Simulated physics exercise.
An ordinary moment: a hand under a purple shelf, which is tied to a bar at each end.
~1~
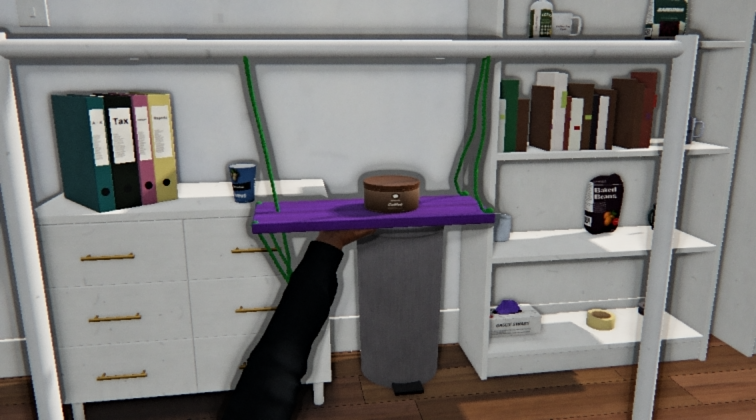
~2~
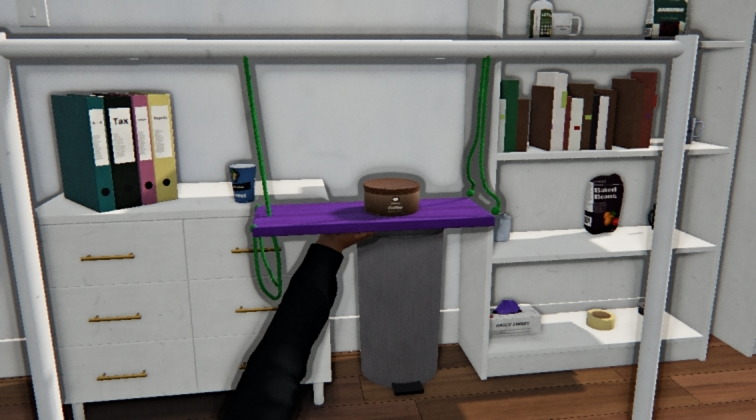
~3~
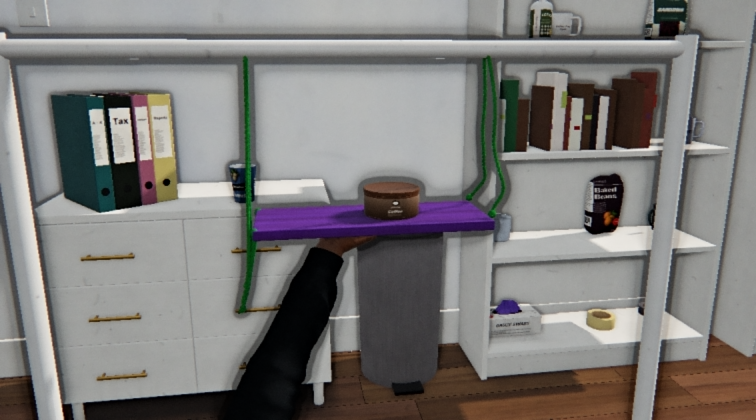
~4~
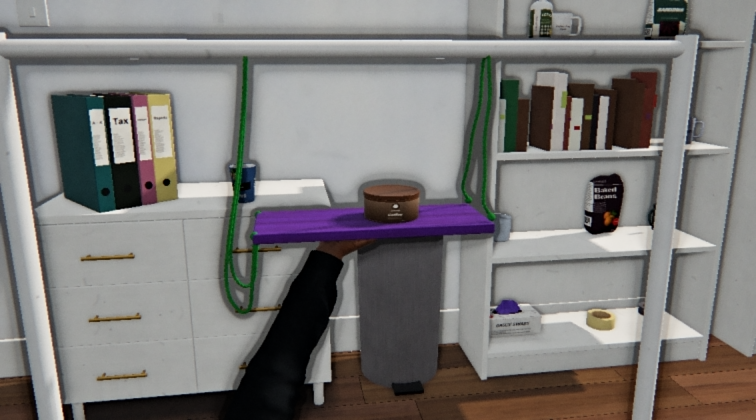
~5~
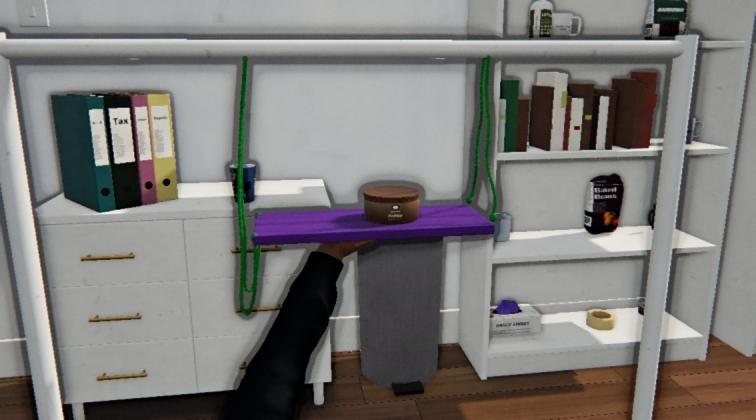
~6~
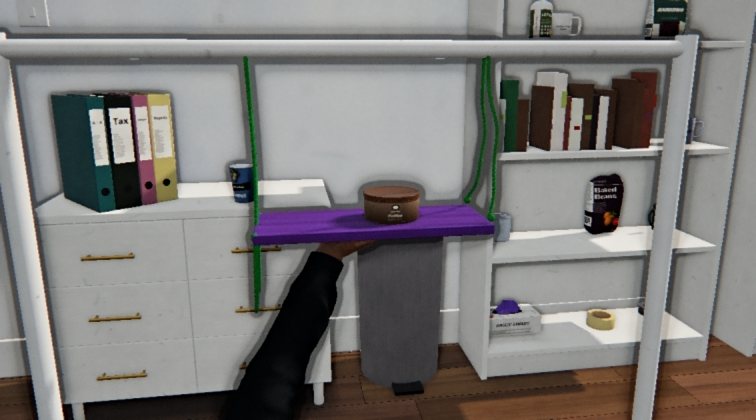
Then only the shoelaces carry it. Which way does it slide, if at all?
Outcome: The brown tub slides off to the left.
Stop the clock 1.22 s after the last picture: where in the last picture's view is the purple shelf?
By then it is at (364, 293).
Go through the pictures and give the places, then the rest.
Brown tub (391, 194); purple shelf (377, 224), in the first picture.
Brown tub (391, 197), in the second picture.
Brown tub (391, 201), in the third picture.
Brown tub (391, 204); purple shelf (378, 234), in the fourth picture.
Brown tub (391, 205), in the fifth picture.
Brown tub (391, 205); purple shelf (378, 235); left shoelaces slack, hanging in a loop; right shoelaces almost straight, in the sixth picture.
Then, 0.60 s later than the last view, board tipped 40° down to the left; tub falling.
Then, 1.22 s later than the last view, board tipped 48° down to the left; tub on the floor.
Finally, board tipped 44° down to the left; tub on the floor. The brown tub falls from the left end.
